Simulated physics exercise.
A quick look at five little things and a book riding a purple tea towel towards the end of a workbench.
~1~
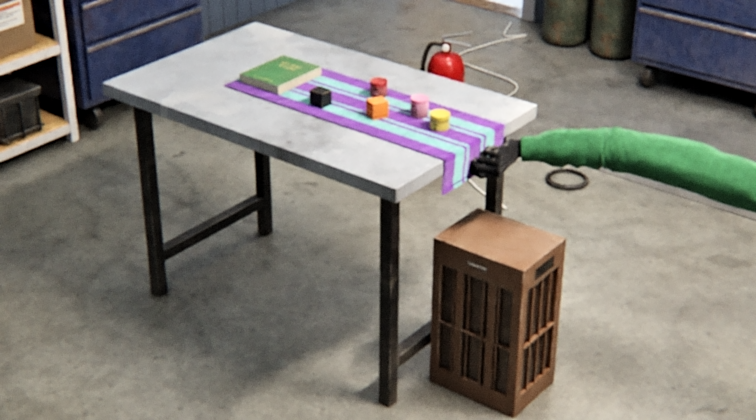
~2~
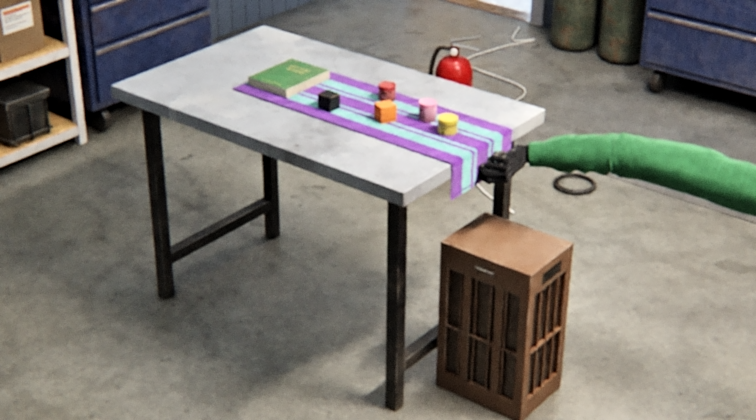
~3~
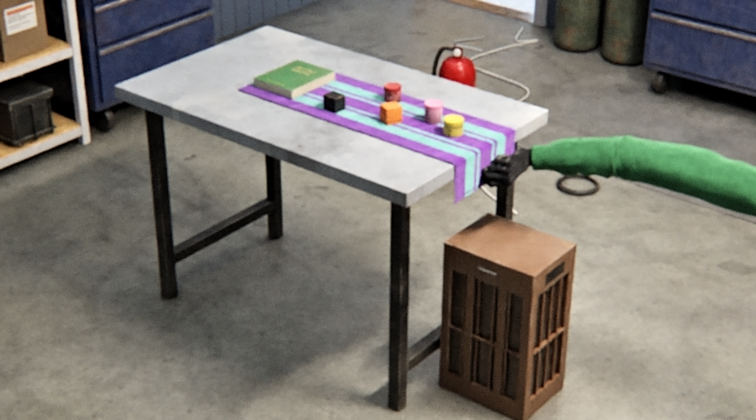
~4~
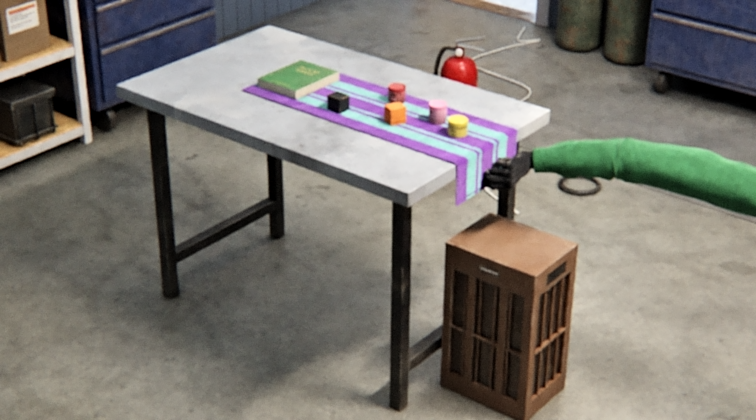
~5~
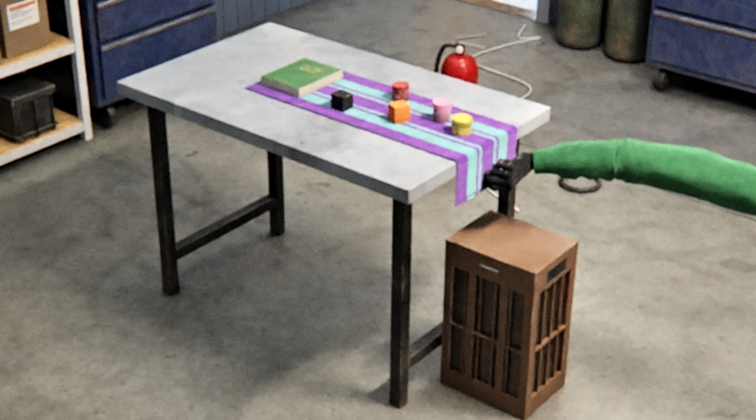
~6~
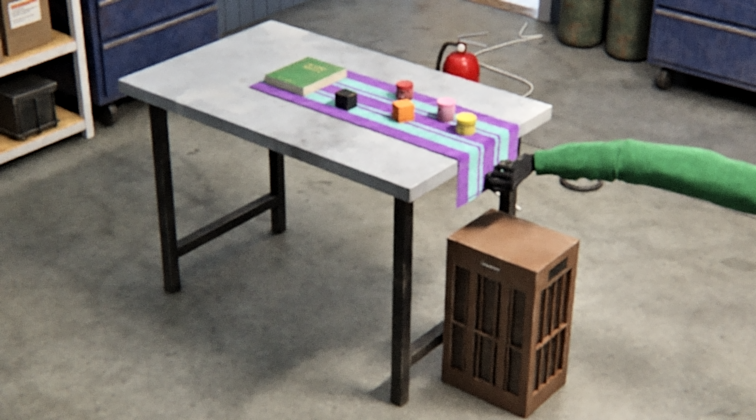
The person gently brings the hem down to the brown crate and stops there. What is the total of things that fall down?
From here the drop count reads one, plain and simple.
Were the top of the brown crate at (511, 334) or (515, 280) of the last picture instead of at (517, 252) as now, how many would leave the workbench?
The first gives 4, the second 2.
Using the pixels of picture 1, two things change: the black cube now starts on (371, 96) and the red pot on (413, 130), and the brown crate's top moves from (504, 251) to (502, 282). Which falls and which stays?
Black cube: Safe; red pot: Lost.
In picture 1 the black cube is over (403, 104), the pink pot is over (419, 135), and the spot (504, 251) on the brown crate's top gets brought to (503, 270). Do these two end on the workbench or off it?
As for the black cube, it stays in place; as for the pink pot, it leaves the top.
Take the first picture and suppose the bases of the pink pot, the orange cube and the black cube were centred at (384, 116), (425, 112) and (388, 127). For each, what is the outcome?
In the end the pink pot is still on top, the orange cube is still on top, and the black cube is still on top.
Soon after, hem near (487, 201); all still up.
Then, hem near (487, 218); yellow pot gone.
Further on, hem on the crate; yellow pot gone.
At rest, hem on the crate; yellow pot gone. It carries off one.
